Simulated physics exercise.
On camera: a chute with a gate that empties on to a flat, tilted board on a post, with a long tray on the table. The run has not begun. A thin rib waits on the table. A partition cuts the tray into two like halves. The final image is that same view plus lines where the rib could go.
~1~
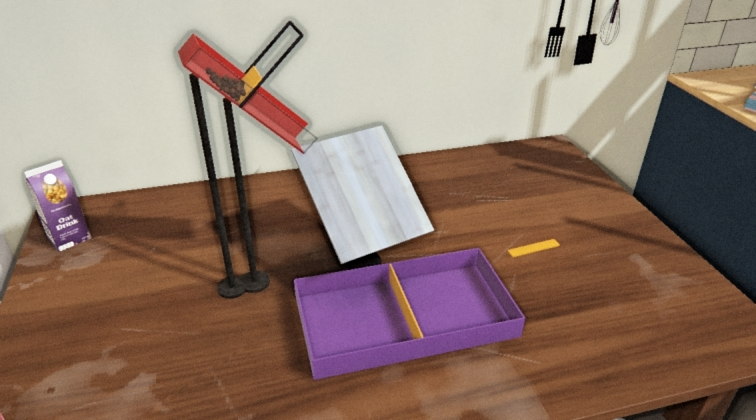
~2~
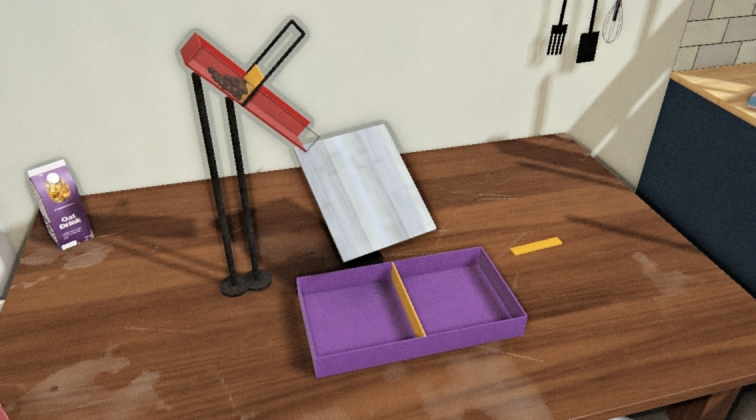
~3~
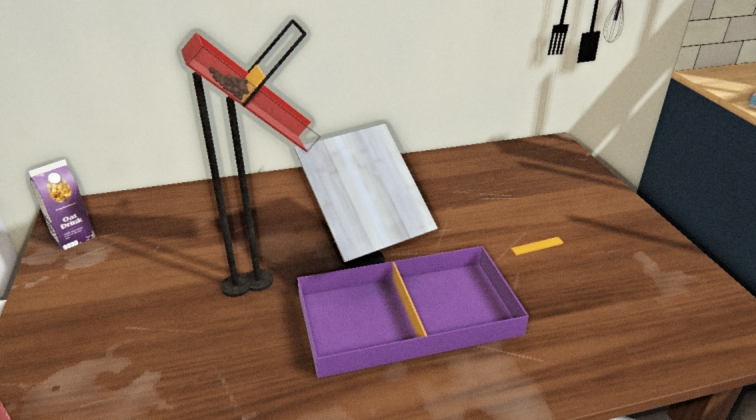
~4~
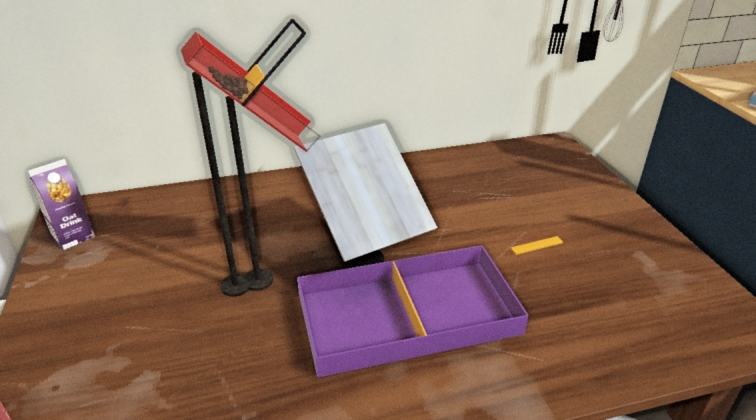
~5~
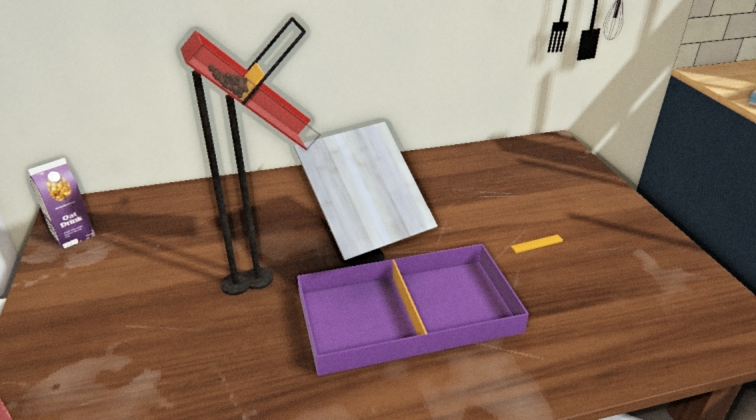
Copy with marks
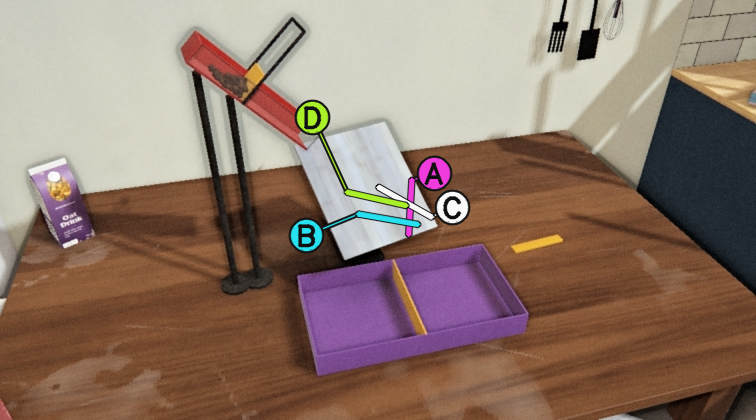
A red chute holding dark bits stays still above a tilted board and a purple tray.
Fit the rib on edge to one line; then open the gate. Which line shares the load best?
Line A.
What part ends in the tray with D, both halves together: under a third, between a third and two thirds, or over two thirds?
It is over two thirds.
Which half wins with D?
Right.
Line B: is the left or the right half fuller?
More lands on the right.
On the marked copy, line A from (411, 180) to (408, 234); line B from (358, 214) to (417, 224); line C from (378, 187) to (431, 216); line D from (347, 192) to (405, 205).
With A, of what is caught, about half in the left half, about half in the right.
With B, of what is caught, a small part in the left half, most in the right.
With C, of what is caught, about a quarter in the left half, most in the right.
With D, of what is caught, about a quarter in the left half, most in the right.
